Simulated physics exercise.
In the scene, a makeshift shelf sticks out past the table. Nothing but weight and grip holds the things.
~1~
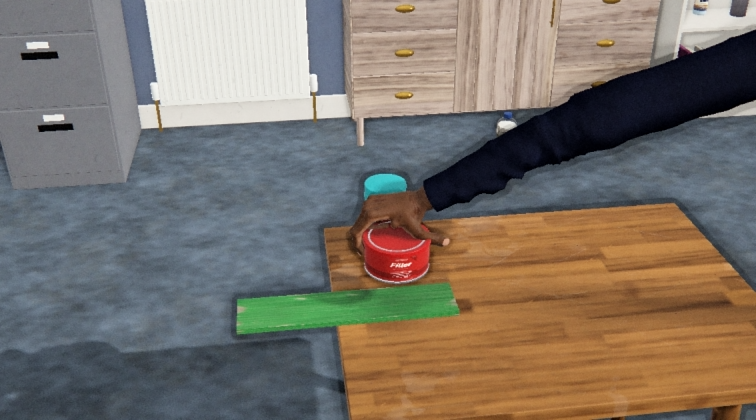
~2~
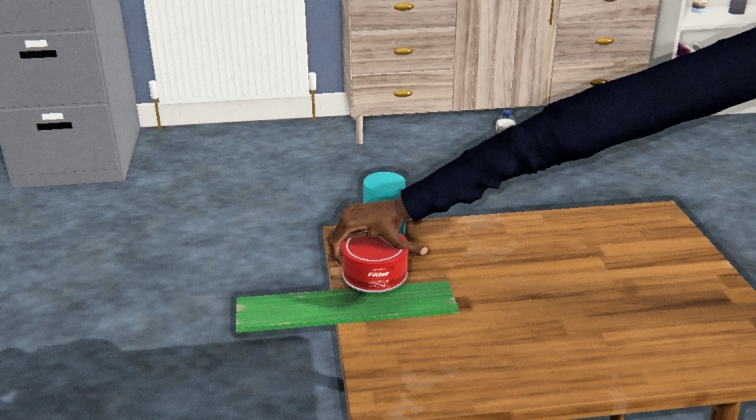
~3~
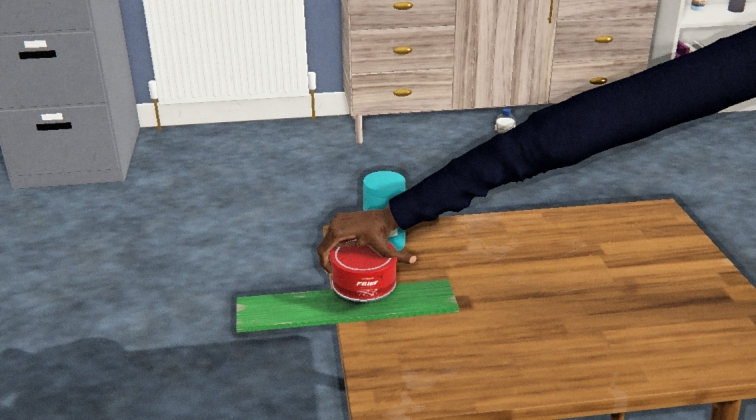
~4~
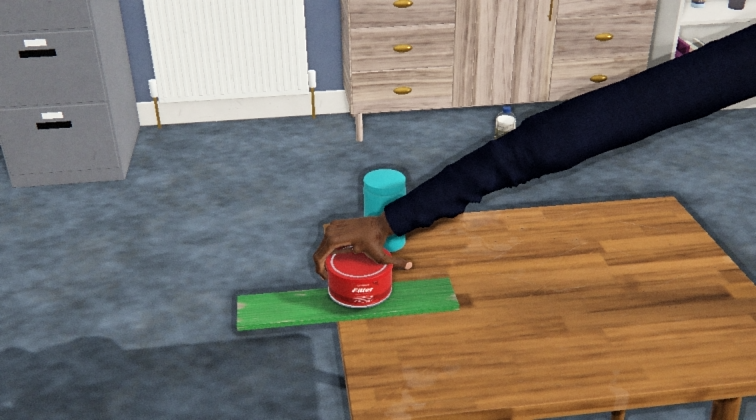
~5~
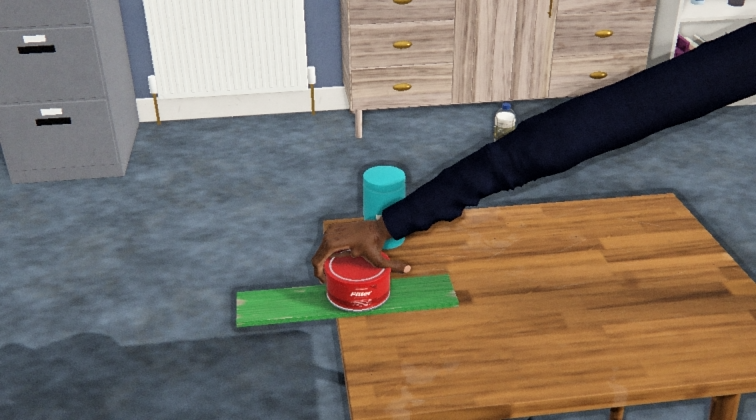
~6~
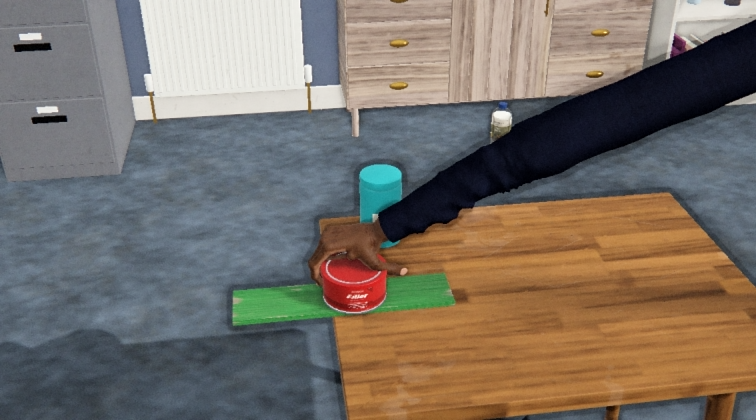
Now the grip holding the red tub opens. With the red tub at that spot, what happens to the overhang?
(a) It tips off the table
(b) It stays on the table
It stays on the table (b).
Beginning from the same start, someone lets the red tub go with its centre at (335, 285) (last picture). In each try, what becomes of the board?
In that case it does not fall.
Then, 0.80 s later than the last frame, all is still.
Then, 1.70 s later than the last frame, red tub resting near (354, 281).
When it is over, all 3 as before. End places, in pixels of the last picture, red tub near (354, 281). The board stays on the table.
